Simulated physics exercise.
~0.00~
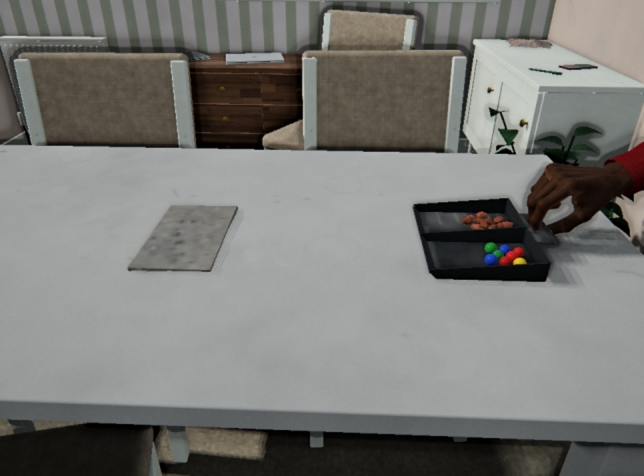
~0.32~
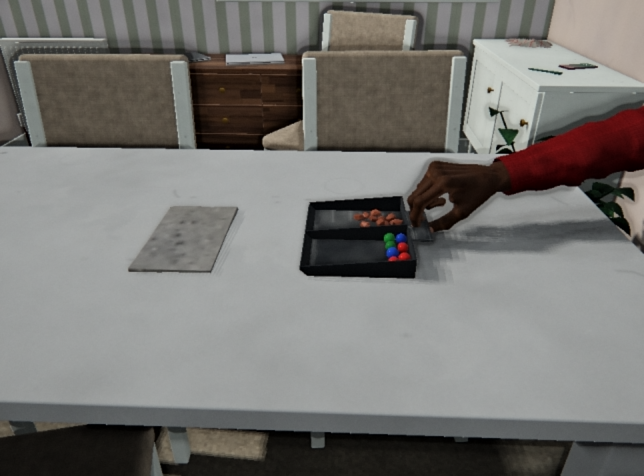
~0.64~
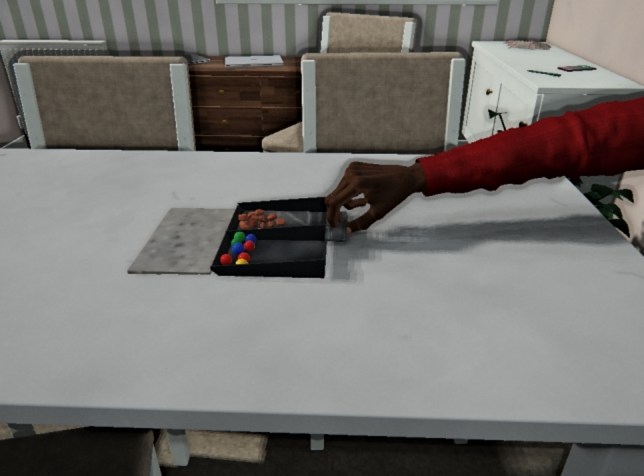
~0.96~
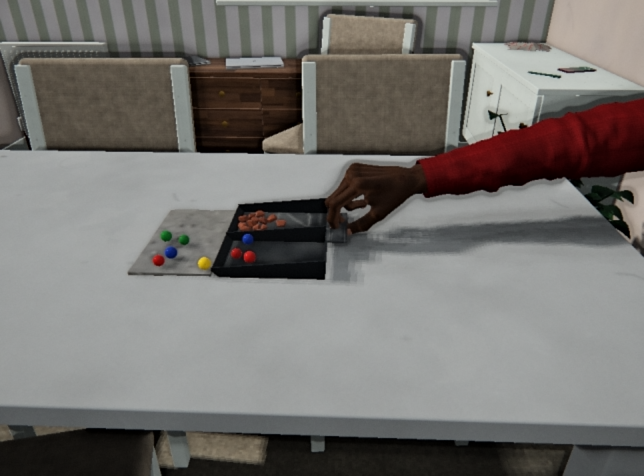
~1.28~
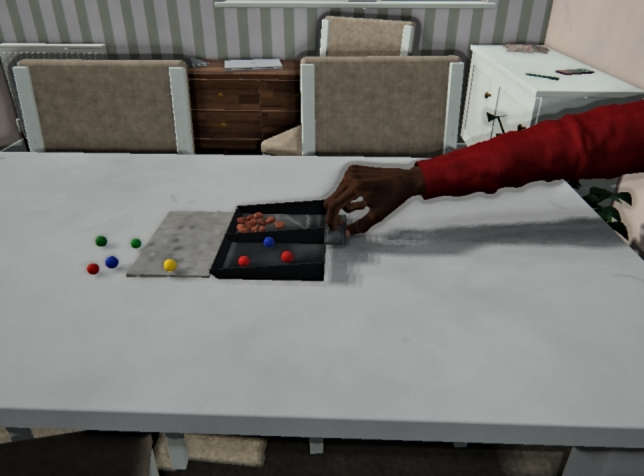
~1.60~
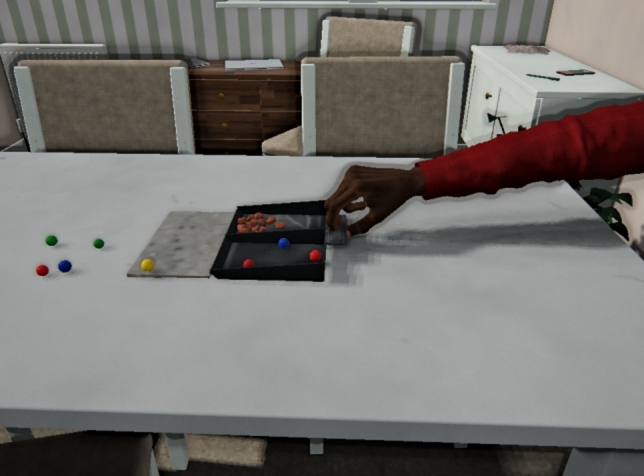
A hand sliding a black divided tray left against a grey slab, most coloured balls rolling out while the brown pieces stay inside.
